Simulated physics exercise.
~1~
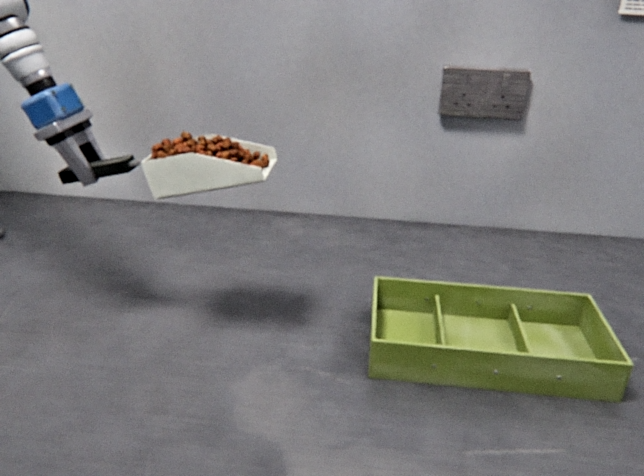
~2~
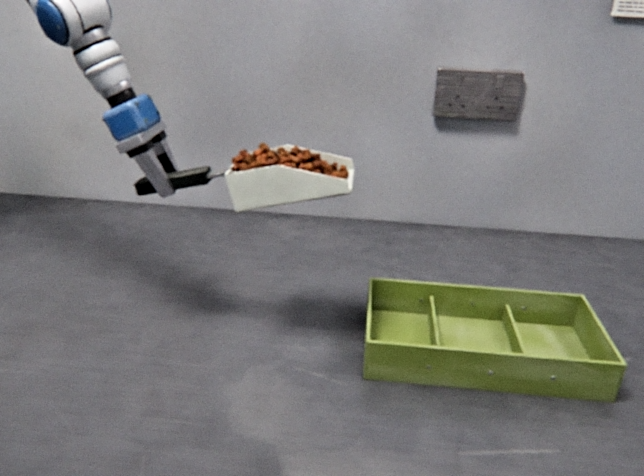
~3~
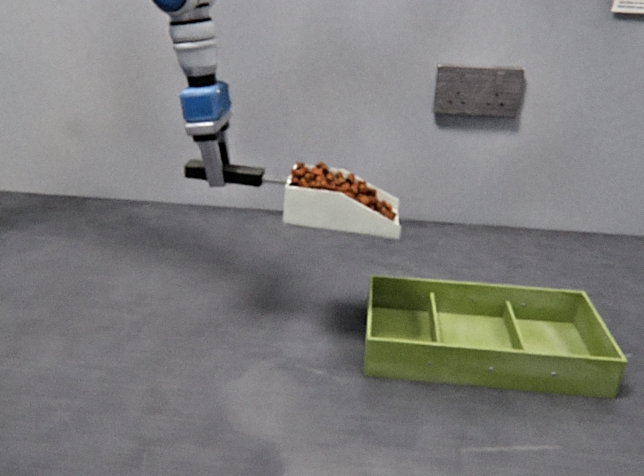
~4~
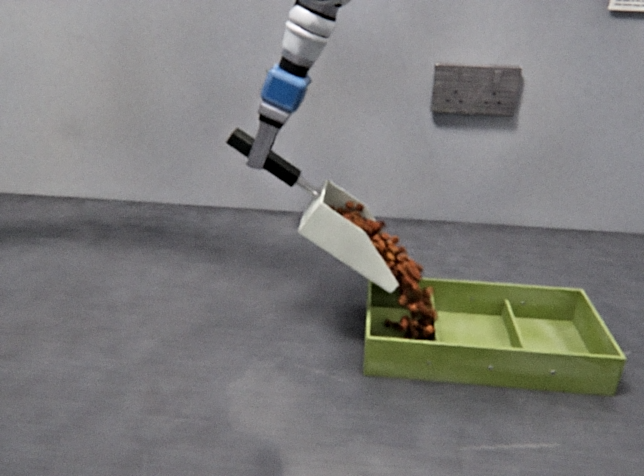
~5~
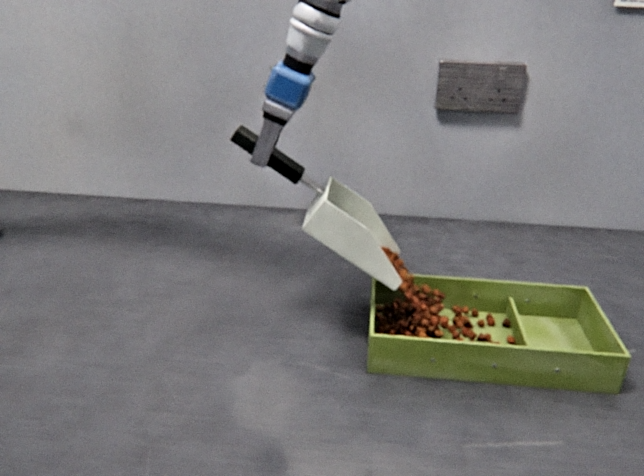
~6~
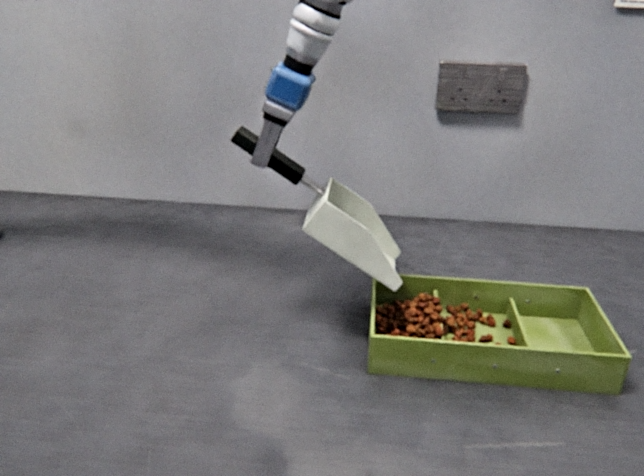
To begin with, a robot arm holds a white scoop heaped with reddish-brown pellets in the air, left of a green box split into three parts by two cross walls. The arm carries the scoop to the right, keeping it nearly level. It then starts to tip the open front downward as it nears the box. Tilting steeply, the scoop pours the pellets over its front edge into the left end of the box. They pile up there, and some spread into the middle part. Finally, the scoop hangs tilted and empty-looking, with most pellets on the left and the right part clear.
